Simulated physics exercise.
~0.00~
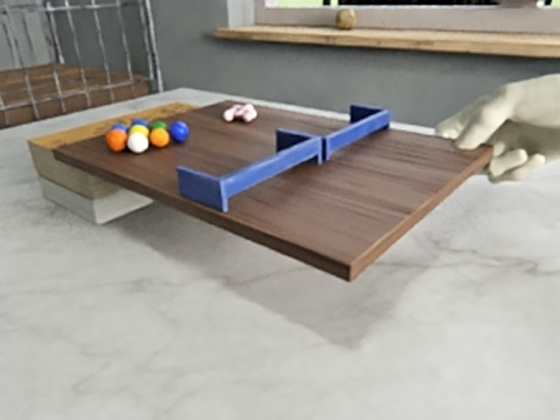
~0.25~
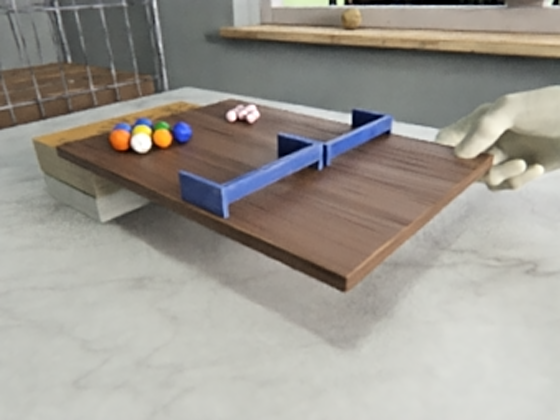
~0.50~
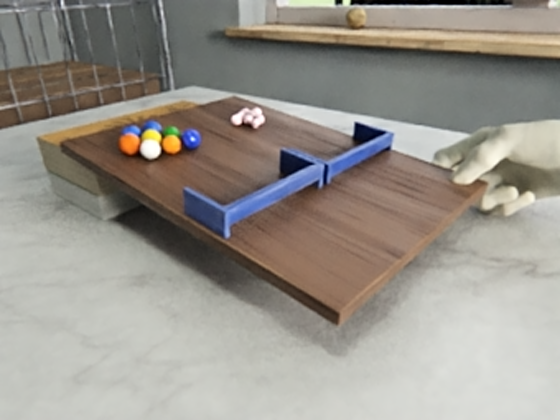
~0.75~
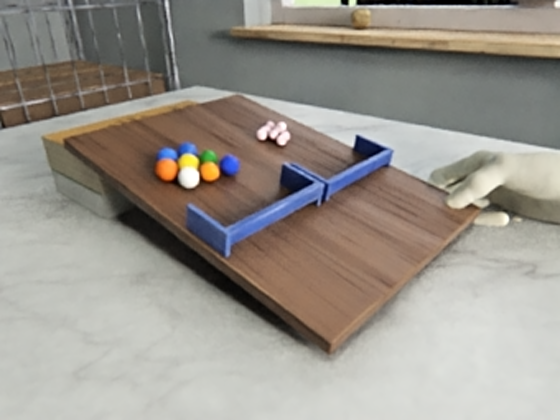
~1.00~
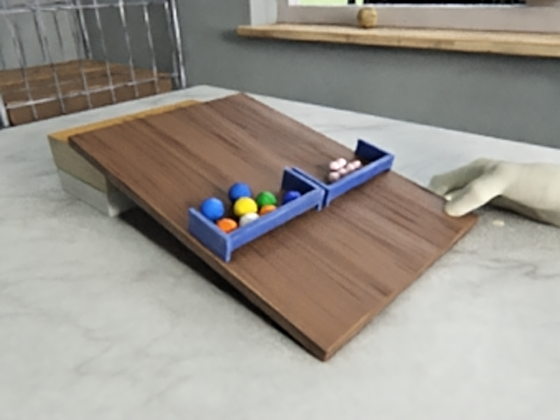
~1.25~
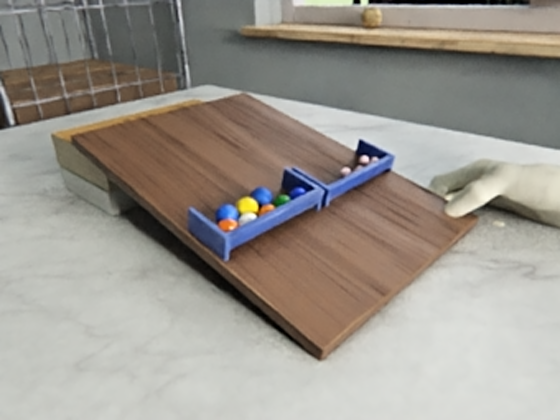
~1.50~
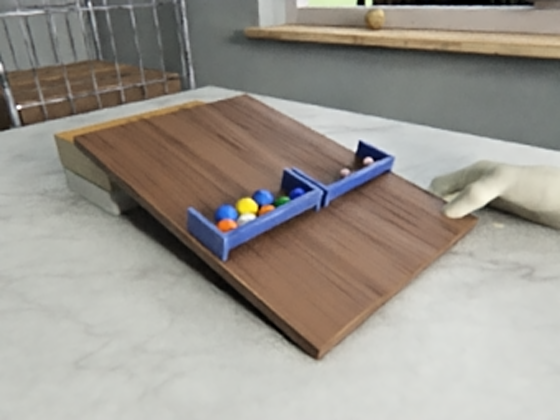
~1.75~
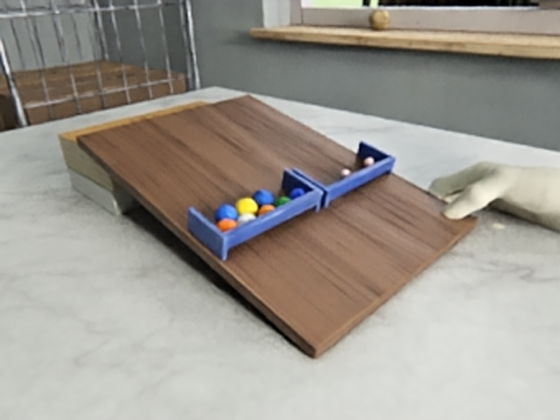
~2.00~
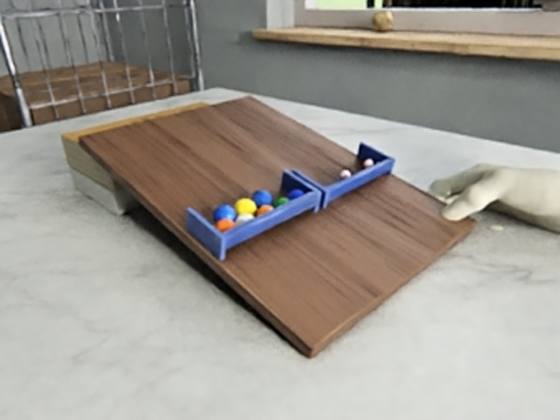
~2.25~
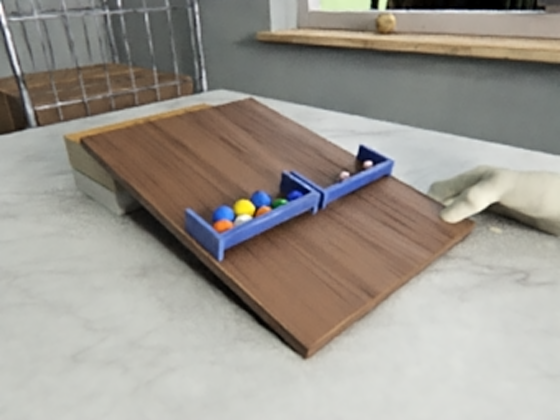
On a pale tabletop, a hand lowers a board and balls roll into blue barriers.
